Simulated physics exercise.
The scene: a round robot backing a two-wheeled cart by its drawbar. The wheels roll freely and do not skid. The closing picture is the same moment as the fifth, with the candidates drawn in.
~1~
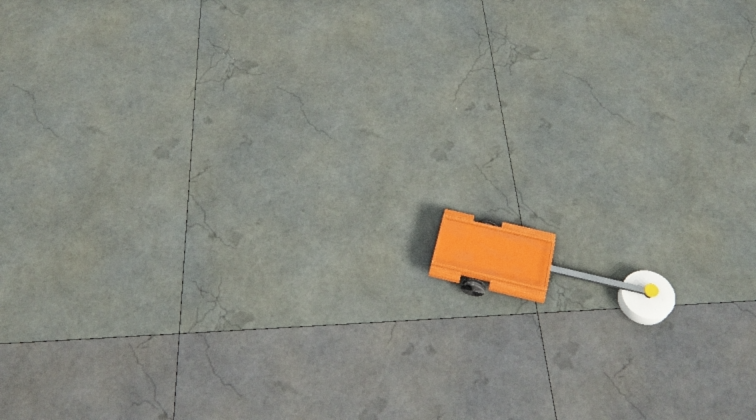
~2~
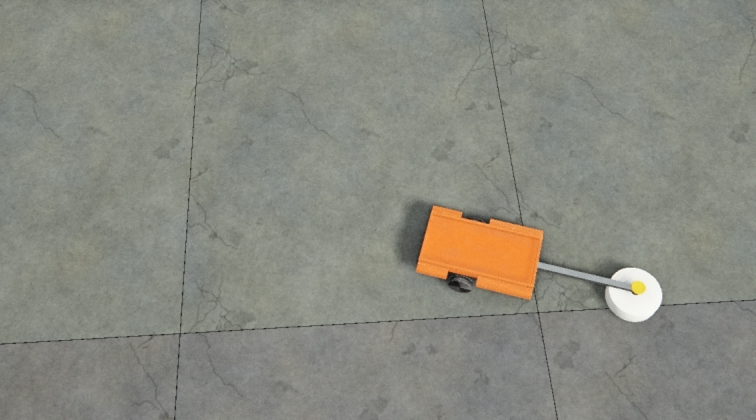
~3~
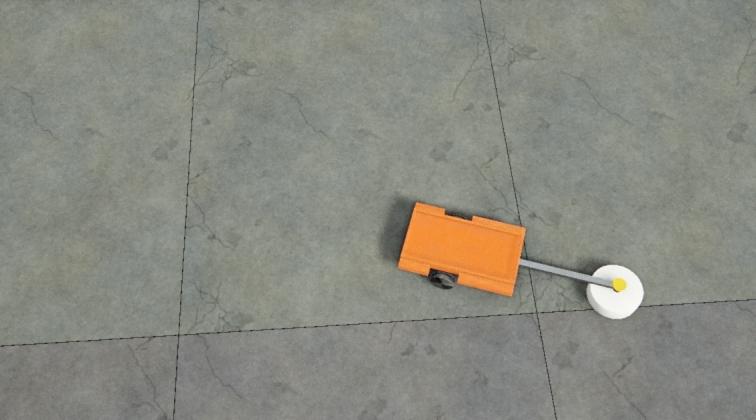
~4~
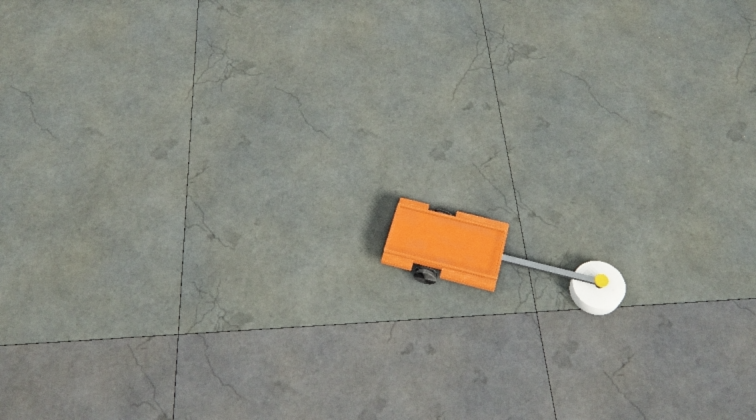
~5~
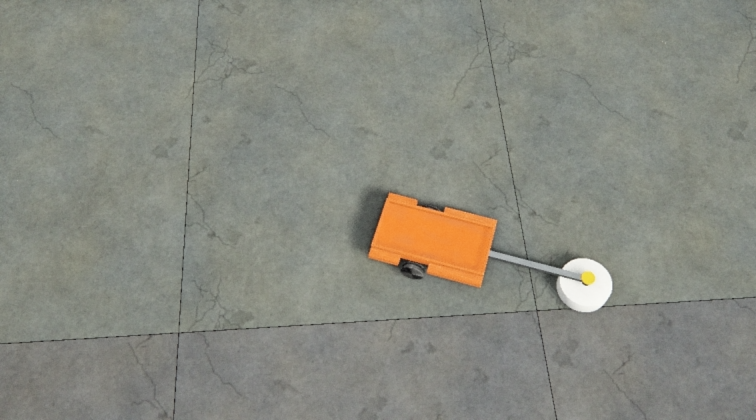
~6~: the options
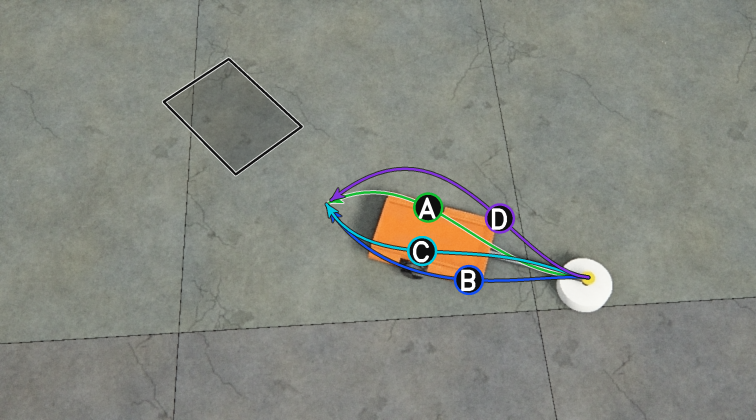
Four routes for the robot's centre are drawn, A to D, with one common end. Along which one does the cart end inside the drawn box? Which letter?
Route B.
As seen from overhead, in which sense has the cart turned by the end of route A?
It turns anticlockwise.
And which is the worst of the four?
The widest miss is D.
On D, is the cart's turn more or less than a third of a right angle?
More than that.
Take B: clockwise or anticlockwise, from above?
On that route, clockwise.
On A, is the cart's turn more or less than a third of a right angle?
It turns less than that.
On the marked copy, A from (589, 277) via (461, 226) to (329, 203); B from (589, 277) via (449, 278) to (329, 209); C from (589, 277) via (451, 253) to (326, 204); D from (589, 277) via (464, 190) to (331, 200); the bay at (232, 114).
Following B. Soon after the start, robot (484, 287), cart (350, 209).
Later, robot (386, 265), cart (282, 164).
In the end, robot (327, 211), cart (232, 115); the cart stands in the bay.
As for the rest, A leaves the cart at (175, 202), out of the bay; C leaves the cart at (195, 153), out of the bay; D leaves the cart at (187, 276), out of the bay.
